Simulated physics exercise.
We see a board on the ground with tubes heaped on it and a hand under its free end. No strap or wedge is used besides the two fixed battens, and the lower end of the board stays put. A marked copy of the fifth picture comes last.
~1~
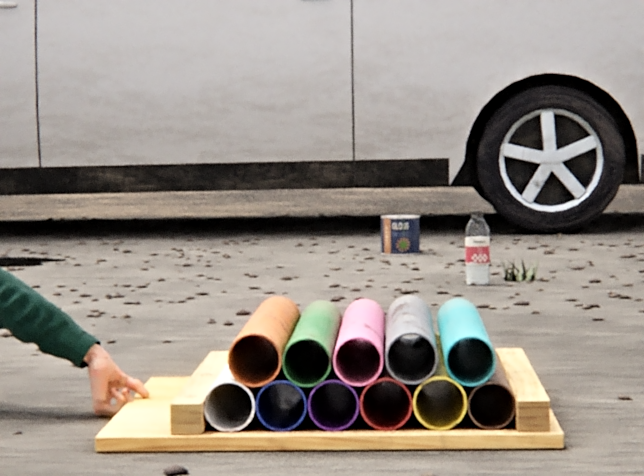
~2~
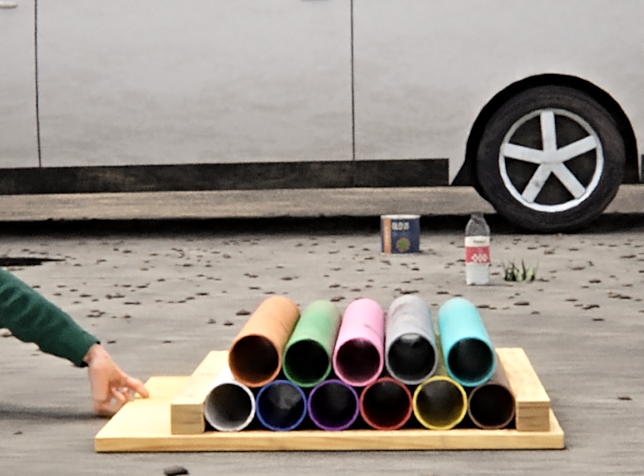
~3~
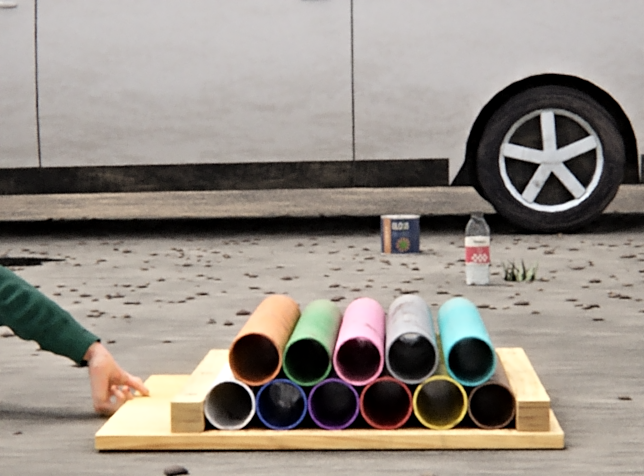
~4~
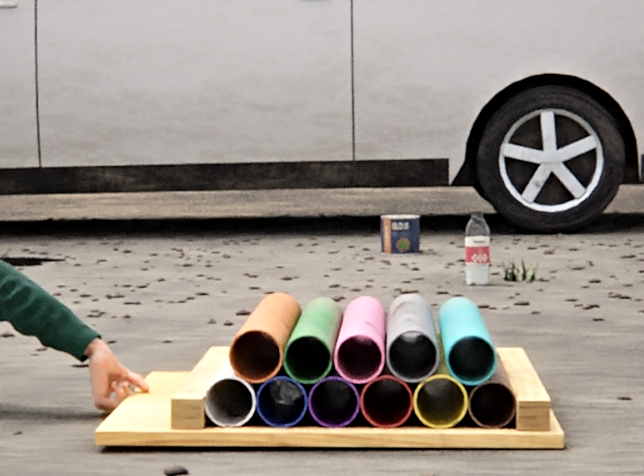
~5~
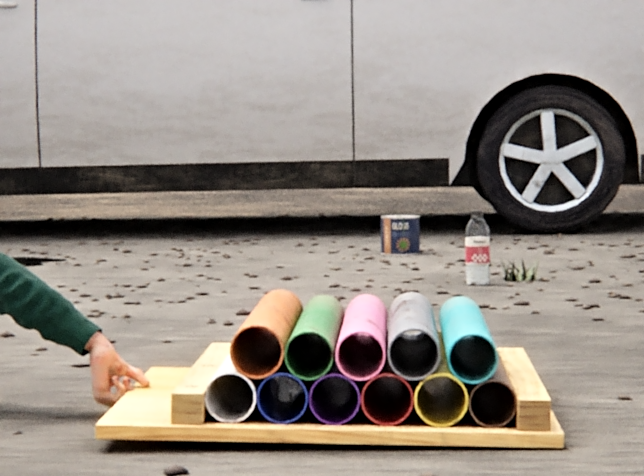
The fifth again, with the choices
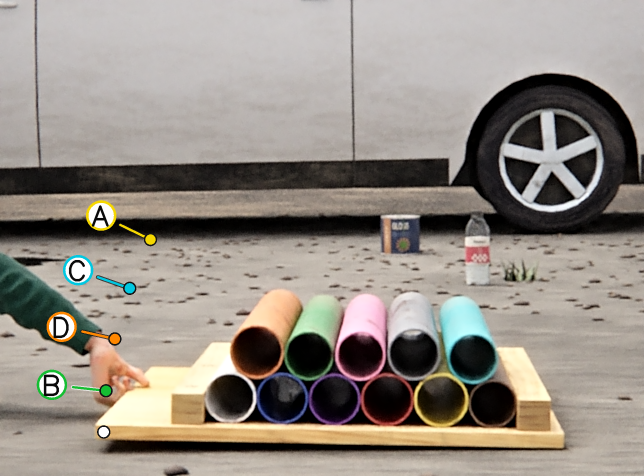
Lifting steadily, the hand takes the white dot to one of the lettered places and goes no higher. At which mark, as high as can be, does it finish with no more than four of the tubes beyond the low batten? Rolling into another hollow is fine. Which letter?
No higher than A.
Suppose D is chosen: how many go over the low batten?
It comes to none.
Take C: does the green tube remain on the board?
Yes.
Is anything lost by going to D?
No, at D.
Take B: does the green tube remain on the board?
Yes, with B.
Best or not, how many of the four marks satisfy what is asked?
Four of the four.
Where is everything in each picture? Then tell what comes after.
The first picture shows blue tube (281, 405); purple tube (334, 405); red tube (386, 405).
The second picture shows red tube (386, 404); yellow tube (440, 404).
The third picture shows board (335, 394); white tube (229, 405); orange tube (255, 358); grey tube (412, 357).
The fourth picture shows board (336, 392); white tube (230, 401); blue tube (282, 402).
The fifth picture shows board (335, 389); white tube (231, 397); blue tube (282, 398).
On the copy, A at (150, 239); B at (106, 391); C at (130, 288); D at (115, 339); the white dot at (104, 432).
On A. First, board at 16°.
Then, board at 27°.
Finally, board at 27°, one over the low batten (turquoise).
By contrast, B none over the low batten; C none over the low batten; D none over the low batten.
